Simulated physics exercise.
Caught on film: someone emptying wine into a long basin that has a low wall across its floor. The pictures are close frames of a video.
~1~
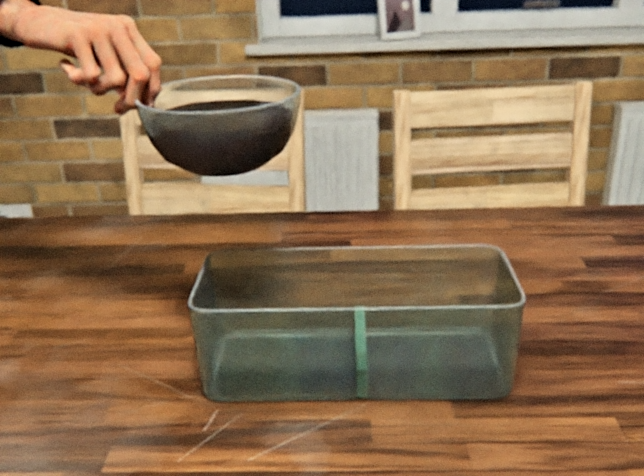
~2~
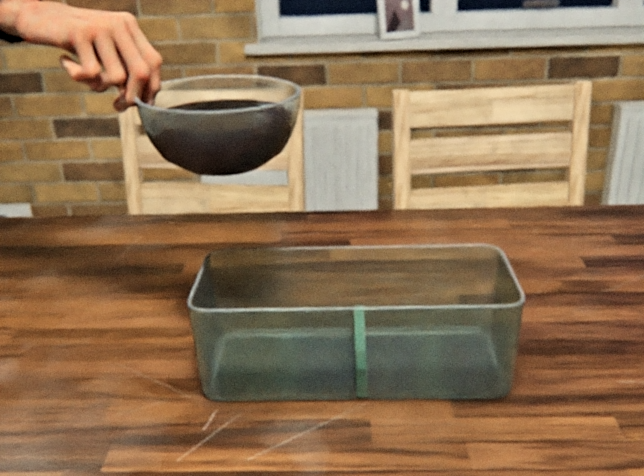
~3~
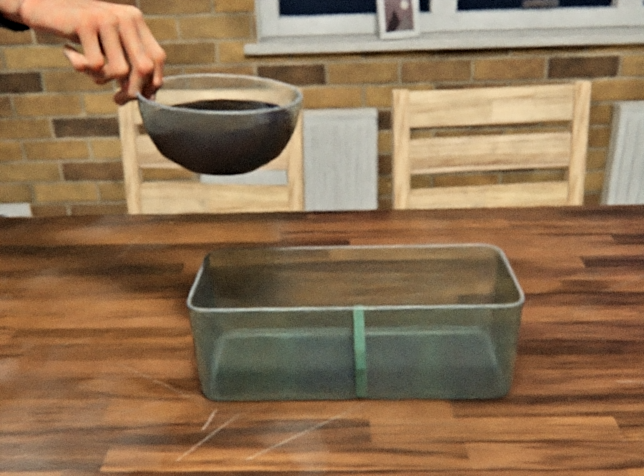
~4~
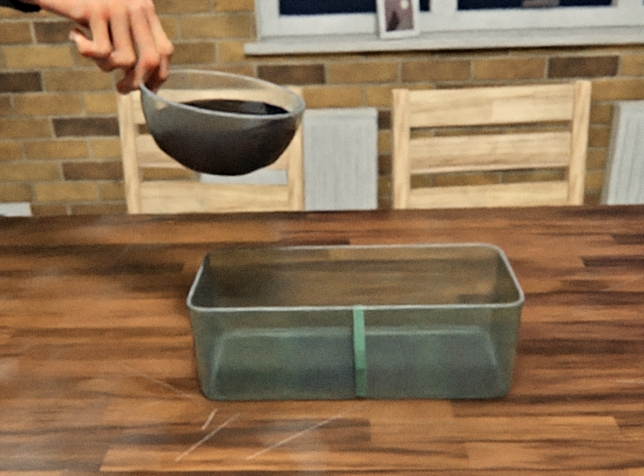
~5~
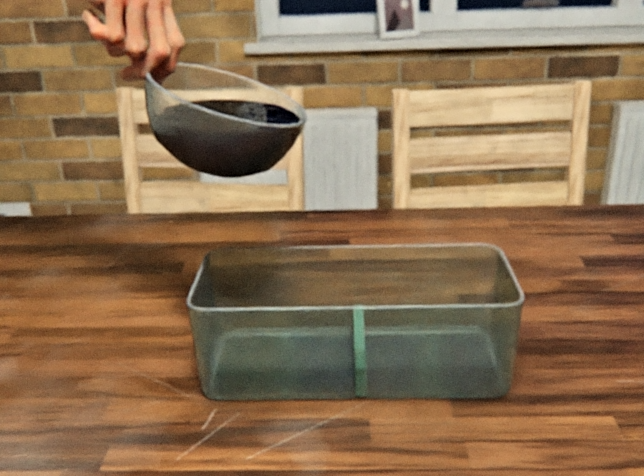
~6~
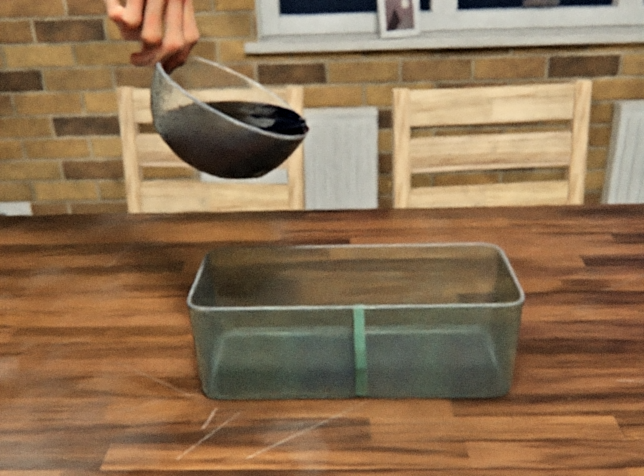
At the start, a hand at the left holds a clear bowl of dark liquid almost level above a long, empty basin on a wooden table. The hand then moves slightly right as it tilts the bowl rightward, slowly and then more steeply, until the liquid reaches the lowered right rim.
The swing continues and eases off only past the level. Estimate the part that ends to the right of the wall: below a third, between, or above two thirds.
In the end between a third and two thirds is right of the wall.
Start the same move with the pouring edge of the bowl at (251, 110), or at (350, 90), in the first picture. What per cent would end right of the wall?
Near 10 % and 85 %.
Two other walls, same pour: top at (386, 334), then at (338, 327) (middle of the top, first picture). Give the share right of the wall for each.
About 15 and 70 per cent.
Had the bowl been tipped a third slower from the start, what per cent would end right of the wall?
About 60 per cent.
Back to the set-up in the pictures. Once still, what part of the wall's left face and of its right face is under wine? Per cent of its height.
Left about 30, right about 40.
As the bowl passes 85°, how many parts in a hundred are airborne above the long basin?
Roughly 50 in a hundred.
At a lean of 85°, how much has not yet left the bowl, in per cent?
It comes to 25 per cent or so.
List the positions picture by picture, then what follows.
In the first picture, it leans 0°; its right rim is at (299, 92); the wine meets the walls at (150, 118) and (295, 113); the long basin's rim runs from (199, 280) to (512, 274); the wall's top is at (361, 336).
In the second picture, it leans 1°; its right rim is at (299, 94); the wine meets the walls at (150, 116) and (294, 114).
In the third picture, it leans 5°; its right rim is at (301, 99); the wine meets the walls at (150, 114) and (295, 116).
In the fourth picture, it leans 11°; its right rim is at (303, 108); the wine meets the walls at (153, 112) and (298, 117).
In the fifth picture, it leans 20°; its right rim is at (305, 119); the wine meets the walls at (156, 112) and (302, 119).
In the sixth picture, it leans 29°; its right rim is at (306, 133); the wine meets the walls at (160, 113) and (301, 120); 1 per cent is over the edge.
A moment on, the bowl is tipped on its side and 24 per cent is still to pour, 6 is left of the wall and 22 right of it.
Next, the bowl is tipped right over and 1 per cent is still to pour, 42 is left of the wall and 49 right of it.
Then the bowl is tipped right over and 0 per cent is still to pour, 49 is left of the wall and 50 right of it.
Later the bowl is tipped right over and 0 per cent is still to pour, 49 is left of the wall and 50 right of it.
In the end 49 per cent lies left of the wall, 50 right of it and 2 outside.
